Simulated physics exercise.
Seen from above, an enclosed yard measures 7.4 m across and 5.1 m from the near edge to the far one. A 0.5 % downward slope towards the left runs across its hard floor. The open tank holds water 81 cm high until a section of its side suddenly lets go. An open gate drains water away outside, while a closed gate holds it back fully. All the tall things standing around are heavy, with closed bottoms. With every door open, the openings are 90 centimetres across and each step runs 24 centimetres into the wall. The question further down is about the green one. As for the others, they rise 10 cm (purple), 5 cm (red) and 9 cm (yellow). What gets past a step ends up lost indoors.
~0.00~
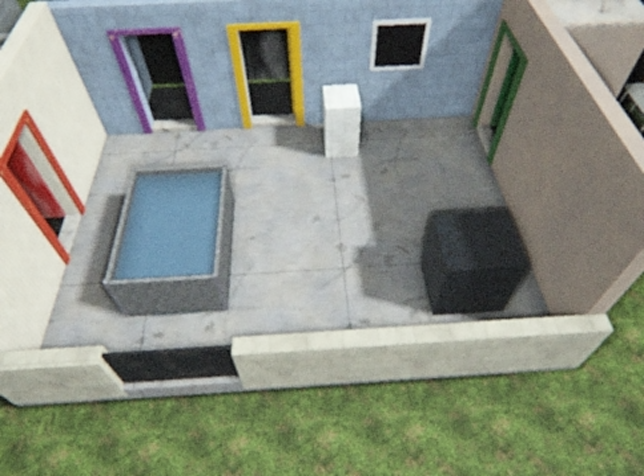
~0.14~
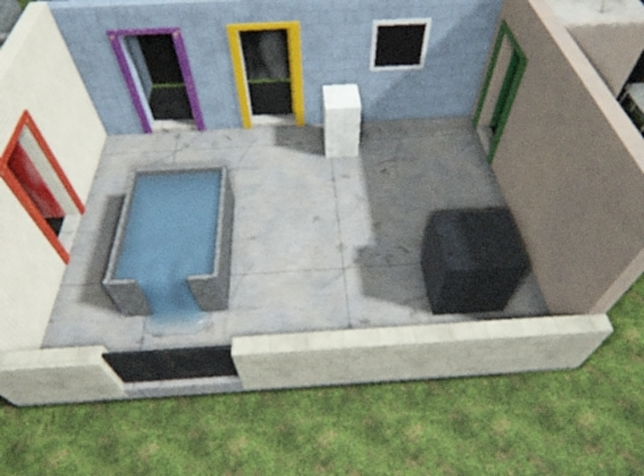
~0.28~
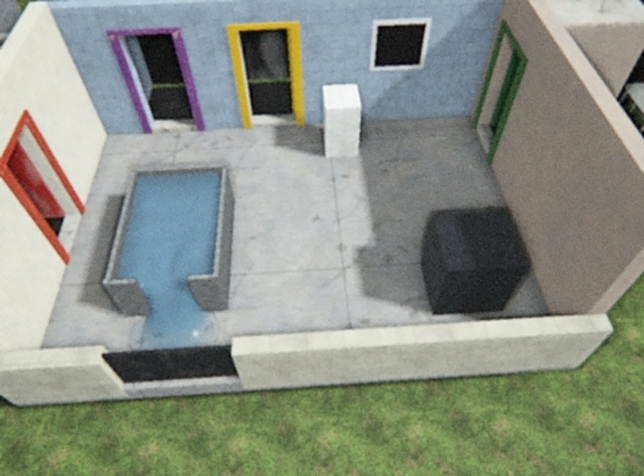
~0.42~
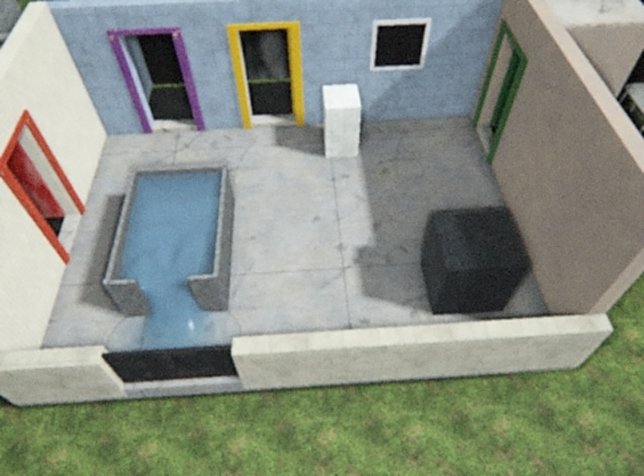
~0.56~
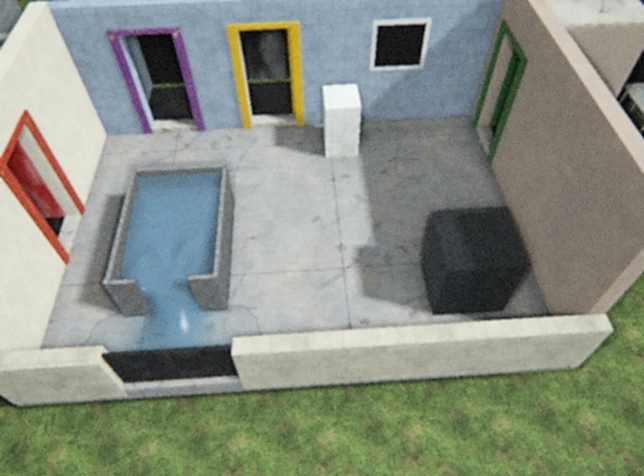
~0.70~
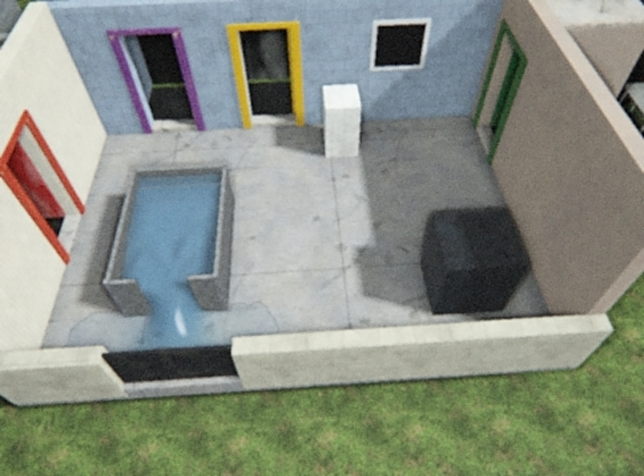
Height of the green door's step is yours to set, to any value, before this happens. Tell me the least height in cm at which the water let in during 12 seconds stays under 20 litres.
It should be about 6.5 cm.
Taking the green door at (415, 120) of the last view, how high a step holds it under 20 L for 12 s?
Roughly 7.5 cm.
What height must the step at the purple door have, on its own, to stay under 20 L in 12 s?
For the purple door, about 12.5 cm.
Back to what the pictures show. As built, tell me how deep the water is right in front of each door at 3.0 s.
Depths in cm - purple: 1, red: 7, green: 0, yellow: 0.
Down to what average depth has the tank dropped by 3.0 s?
It averages near 37 cm.
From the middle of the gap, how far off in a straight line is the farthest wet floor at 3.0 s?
About 5.6 metres out.
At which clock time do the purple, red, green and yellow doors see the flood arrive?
Arrival: Purple 3.0 s, red 1.5 s, green 3.6 s, yellow 4.0 s.
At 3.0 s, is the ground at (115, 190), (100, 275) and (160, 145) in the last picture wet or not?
Status: Submerged / submerged / submerged.
After 1.4 s water covers 20 % of the floor, deepest (55 cm) near (164, 370); it has not reached the green door.
After 3.0 s water covers 55 % of the floor, deepest (32 cm) near (165, 358); it has not reached the green door.
After 12.0 s water covers 100 % of the floor, deepest (12 cm) near (320, 359); 5 cm at the green door, 2 litres in over its 9 cm step.
At the green door as built, the water arrived by 3.7 s and peaked near 10 cm at 6.8 s.
Run again over the same 12 s with other heights there, 33 litres in over 5.5 cm, 9 litres over 7.5 cm. The limit of 20 litres is kept from about 6.5 cm up.
